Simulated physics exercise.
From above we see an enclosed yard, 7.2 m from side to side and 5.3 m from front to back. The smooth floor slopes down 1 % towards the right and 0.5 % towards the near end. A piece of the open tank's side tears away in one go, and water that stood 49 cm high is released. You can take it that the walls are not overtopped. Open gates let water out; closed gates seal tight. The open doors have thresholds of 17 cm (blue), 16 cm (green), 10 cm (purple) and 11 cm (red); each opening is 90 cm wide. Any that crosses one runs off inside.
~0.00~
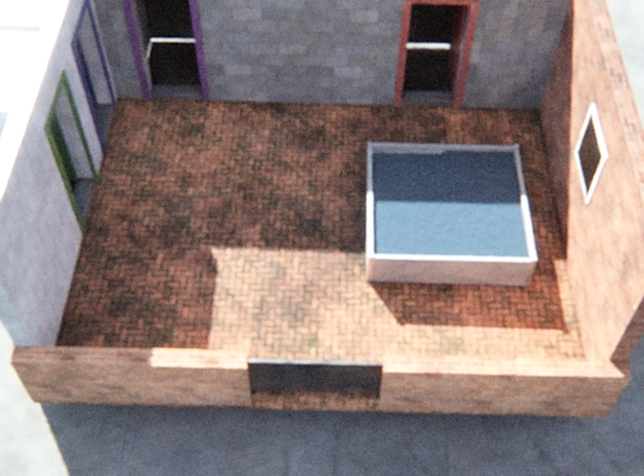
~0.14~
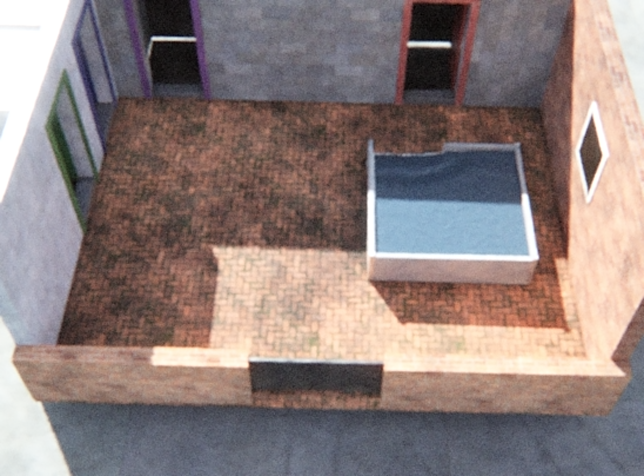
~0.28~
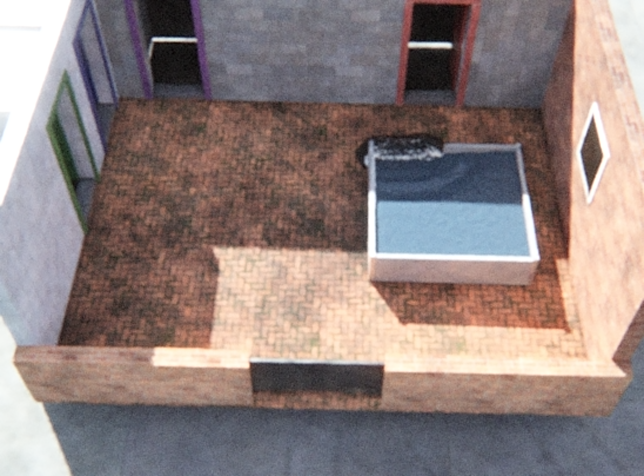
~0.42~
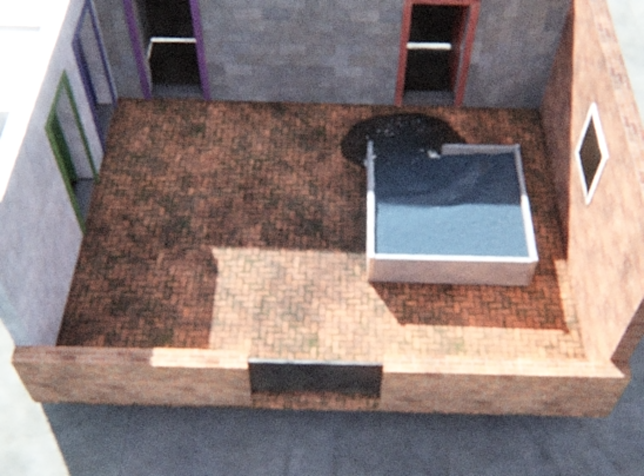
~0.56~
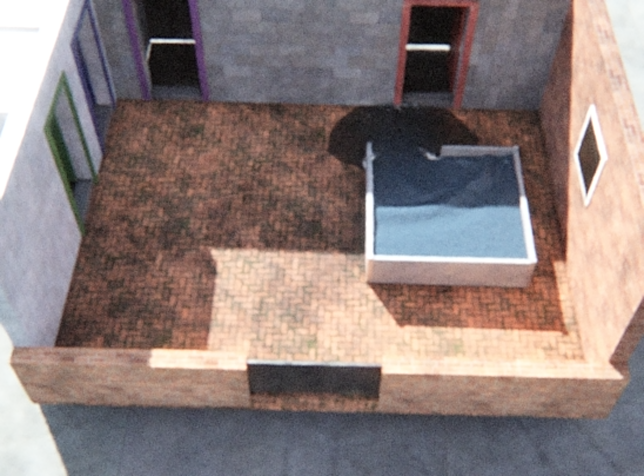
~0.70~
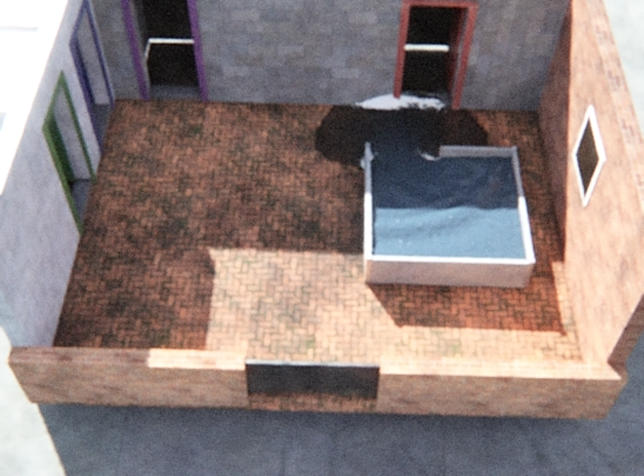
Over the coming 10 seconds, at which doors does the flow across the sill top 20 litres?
At the end, the blue door holds the inflow within the limit; the green door holds the inflow within the limit; the purple door holds the inflow within the limit; the red door lets the inflow top the limit.
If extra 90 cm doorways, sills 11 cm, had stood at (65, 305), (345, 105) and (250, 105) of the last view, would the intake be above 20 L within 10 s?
Taking them in order, the first gets too little, the second enough and the third too little.
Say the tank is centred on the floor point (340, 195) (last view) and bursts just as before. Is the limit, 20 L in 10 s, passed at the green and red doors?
Lab note: Green door limit not exceeded; red door limit not exceeded.
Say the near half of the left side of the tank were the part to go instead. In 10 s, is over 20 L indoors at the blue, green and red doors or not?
For blue, too little; for green, too little; for red, too little.
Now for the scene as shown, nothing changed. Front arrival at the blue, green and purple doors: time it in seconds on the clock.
So blue at 2.6 s, green at 3.6 s, and purple at 2.2 s.
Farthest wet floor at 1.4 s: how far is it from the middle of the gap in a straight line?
Around 2.6 metres.
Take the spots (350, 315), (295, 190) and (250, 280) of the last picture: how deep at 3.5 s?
Spot one 0 cm, spot two 0 cm, spot three 0 cm.
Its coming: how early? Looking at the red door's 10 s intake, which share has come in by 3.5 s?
75 percent or so by then.
After 1.4 s water covers 10 % of the floor and is deepest (32 cm) near (391, 109); blue door not reached, green door not reached, purple door not reached, red door 24 cm at the sill, 39 L in.
After 2.2 s water covers 20 % of the floor and is deepest (30 cm) near (380, 116); blue door not reached, green door not reached, purple door 3 cm at the sill, 0 L in, red door 25 cm at the sill, 104 L in.
After 3.5 s water covers 40 % of the floor and is deepest (22 cm) near (391, 109); blue door 15 cm at the sill, 0 L in, green door 3 cm at the sill, 0 L in, purple door 4 cm at the sill, 0 L in, red door 19 cm at the sill, 185 L in.
After 6.0 s water covers 65 % of the floor and is deepest (16 cm) near (391, 109); blue door 8 cm at the sill, 0 L in, green door 6 cm at the sill, 0 L in, purple door 5 cm at the sill, 0 L in, red door 14 cm at the sill, 235 L in.
After 10.0 s water covers 90 % of the floor and is deepest (12 cm) near (400, 385); blue door 4 cm at the sill, 0 L in, green door 3 cm at the sill, 0 L in, purple door 5 cm at the sill, 0 L in, red door 8 cm at the sill, 245 L in.
